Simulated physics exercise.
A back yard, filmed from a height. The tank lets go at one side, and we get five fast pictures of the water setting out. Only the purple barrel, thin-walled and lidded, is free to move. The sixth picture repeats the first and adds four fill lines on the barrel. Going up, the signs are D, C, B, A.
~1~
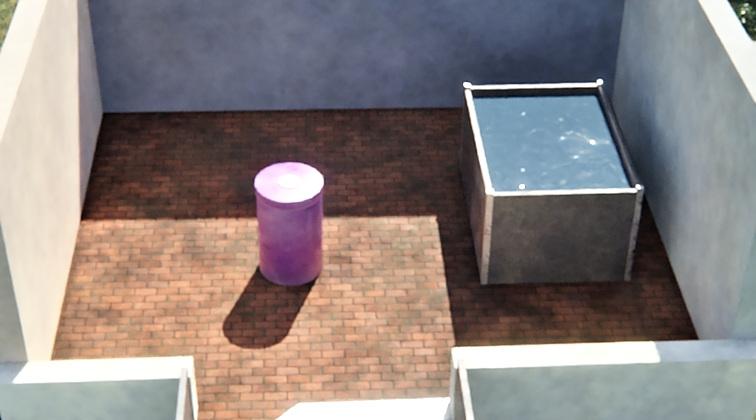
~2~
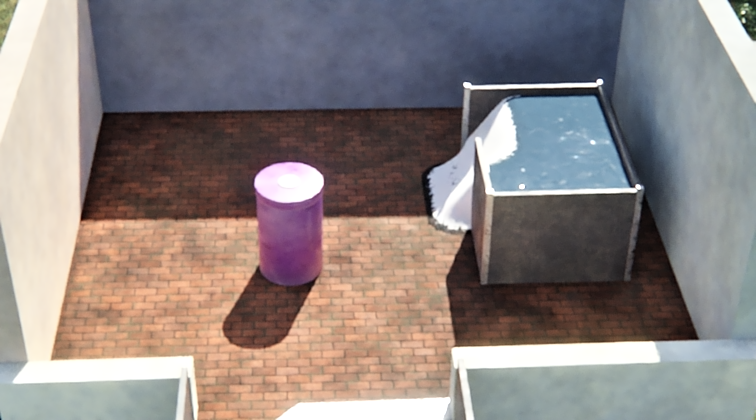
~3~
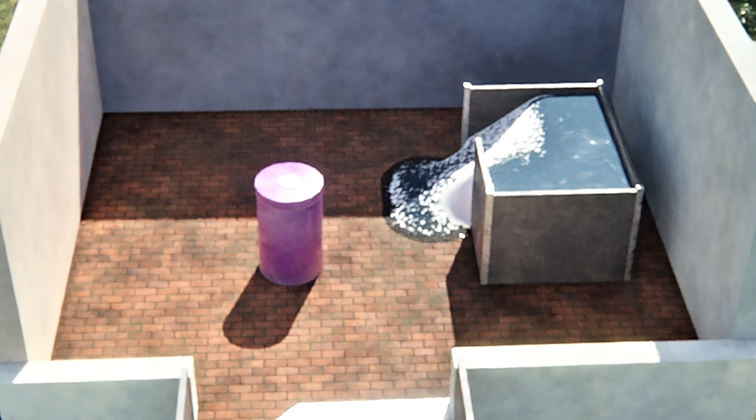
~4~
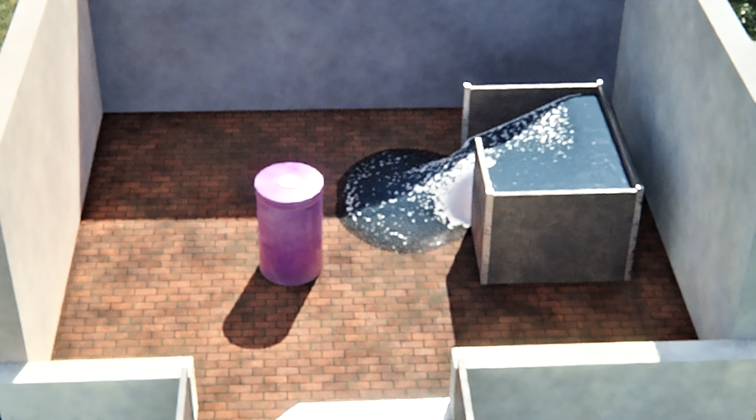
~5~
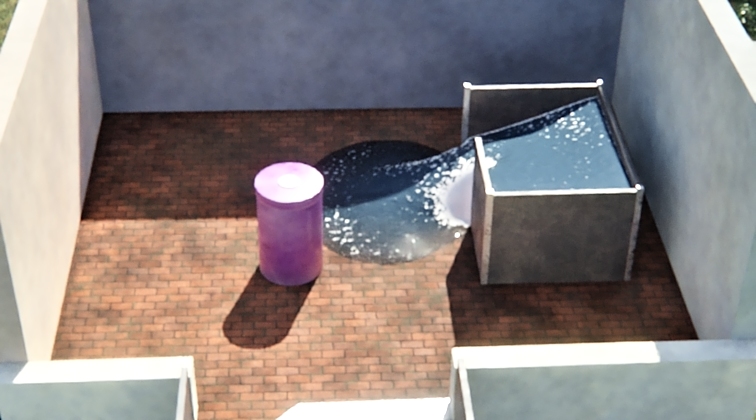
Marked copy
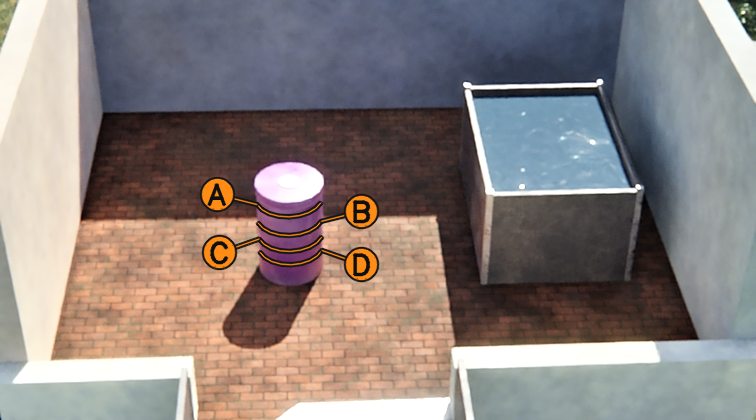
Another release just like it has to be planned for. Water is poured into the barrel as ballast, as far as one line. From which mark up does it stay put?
D.
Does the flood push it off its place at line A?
No, that is safe.
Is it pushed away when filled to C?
No, not at all.
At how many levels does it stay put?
All of them.
On the marked copy, A at (288, 216); B at (289, 235); C at (290, 251); D at (290, 264); from the bottom up D, C, B, A.
Choosing A, it does not move.
Choosing B, it does not move.
Choosing C, it does not move.
Choosing D, it does not move.
